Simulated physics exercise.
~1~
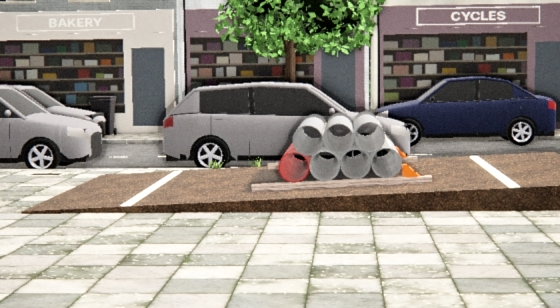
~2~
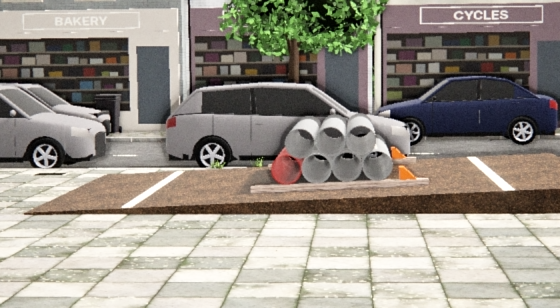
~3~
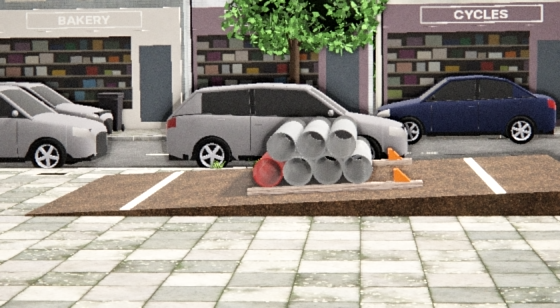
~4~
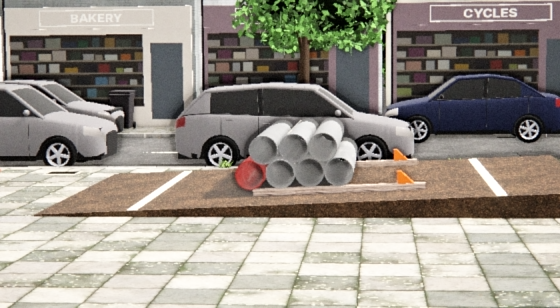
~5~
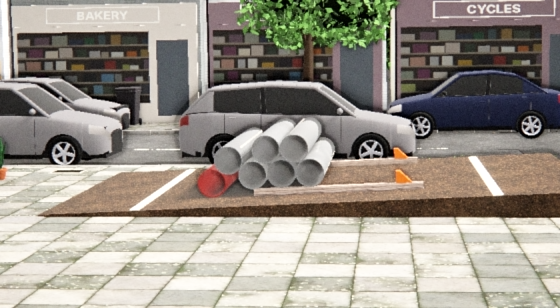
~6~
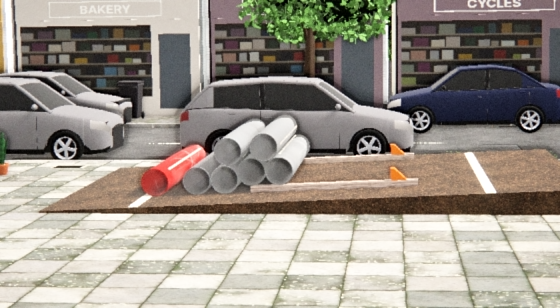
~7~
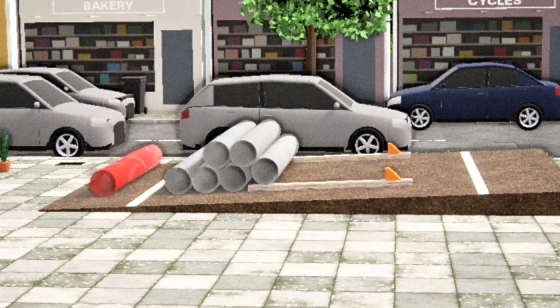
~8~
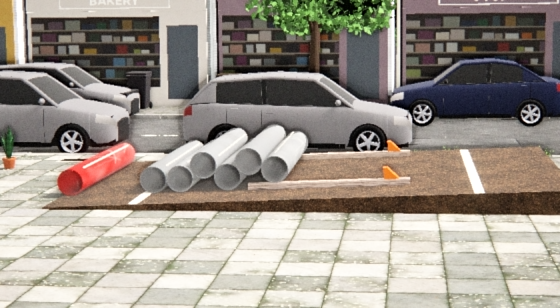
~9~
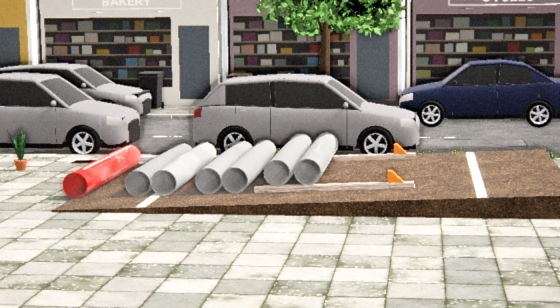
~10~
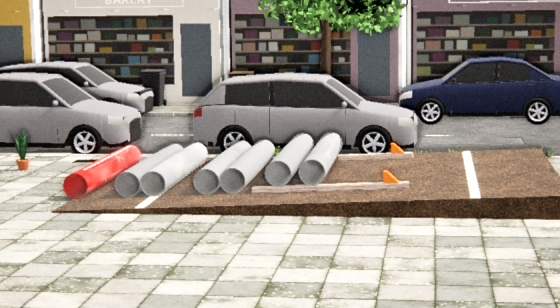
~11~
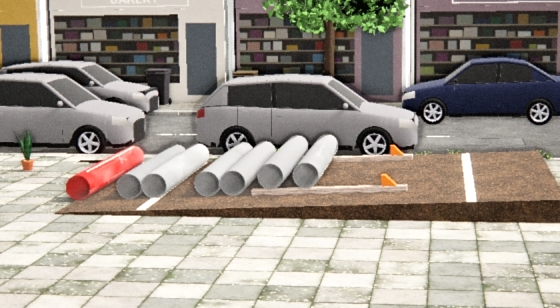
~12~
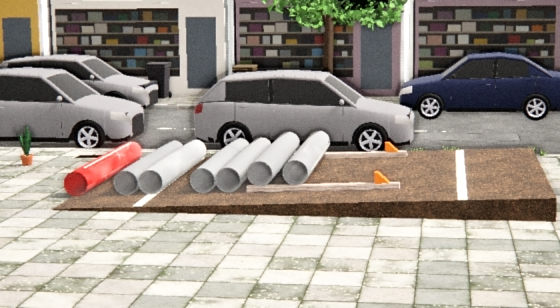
Street-side storage bay with a stack of grey pipes collapsing leftward, the red one rolling past the left line and stopping.
